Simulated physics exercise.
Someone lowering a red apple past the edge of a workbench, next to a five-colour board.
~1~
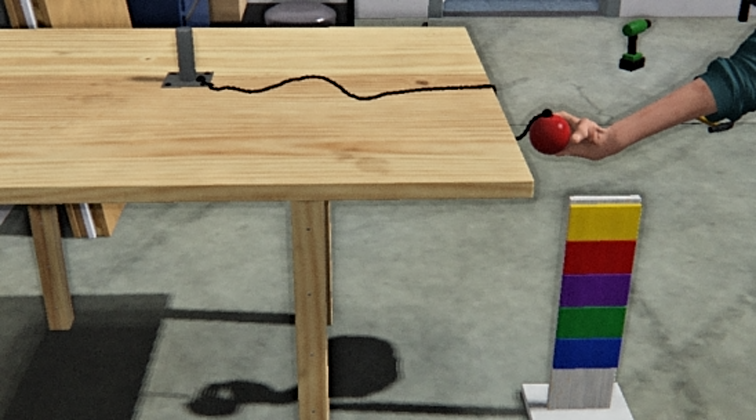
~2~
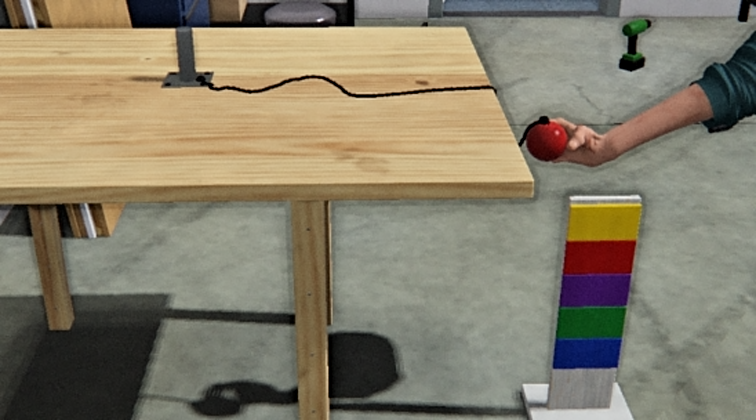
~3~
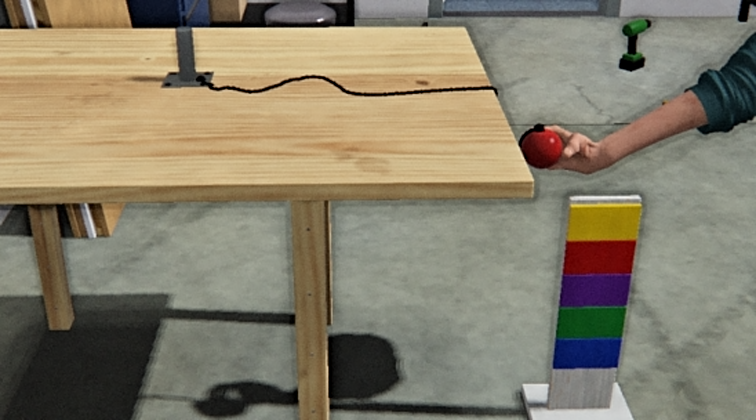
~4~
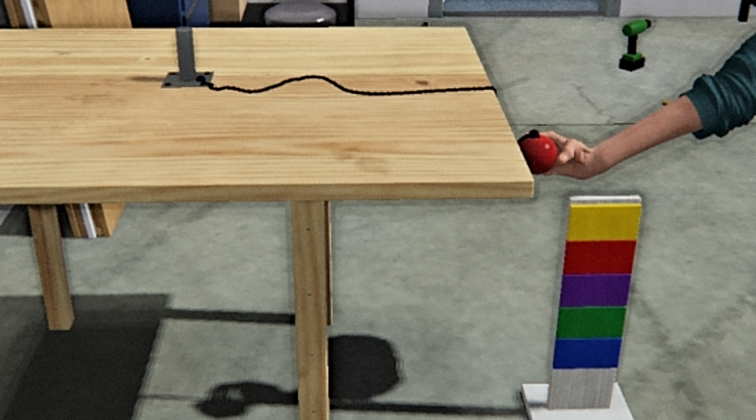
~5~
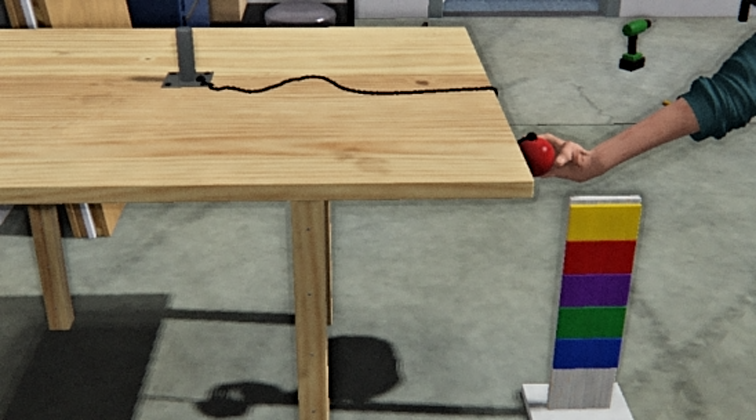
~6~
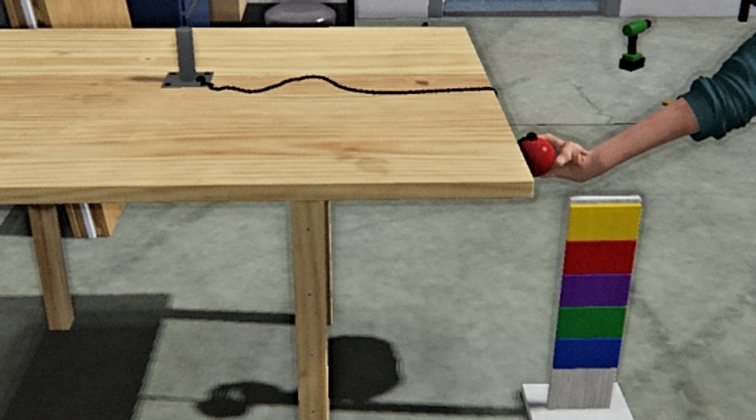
A red ball on a dark cord, held by a hand, moved slightly down and left to the table's edge near a striped colored board, then stayed there in the person's grip.
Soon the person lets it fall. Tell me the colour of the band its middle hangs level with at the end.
Purple.
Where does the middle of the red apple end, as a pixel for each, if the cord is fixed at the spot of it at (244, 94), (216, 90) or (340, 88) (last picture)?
Pixel places, try by try: (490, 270), (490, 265), (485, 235).
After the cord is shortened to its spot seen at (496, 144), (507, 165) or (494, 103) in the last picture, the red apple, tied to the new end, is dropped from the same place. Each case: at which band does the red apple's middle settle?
In the order given, it comes out as yellow; red; above them all.
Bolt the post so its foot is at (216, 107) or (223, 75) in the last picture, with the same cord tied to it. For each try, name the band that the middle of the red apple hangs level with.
Result per try, in order: Green / green.
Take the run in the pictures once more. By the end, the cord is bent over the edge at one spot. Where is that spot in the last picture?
It sits at about (430, 92).
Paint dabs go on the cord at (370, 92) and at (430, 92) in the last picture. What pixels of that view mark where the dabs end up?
Final positions are (434, 82) and (491, 89), in that order.
Early on, apple near (480, 253); level with red.
Midway, apple near (483, 271); level with purple.
Finally, apple near (483, 276); level with purple. The purple one.
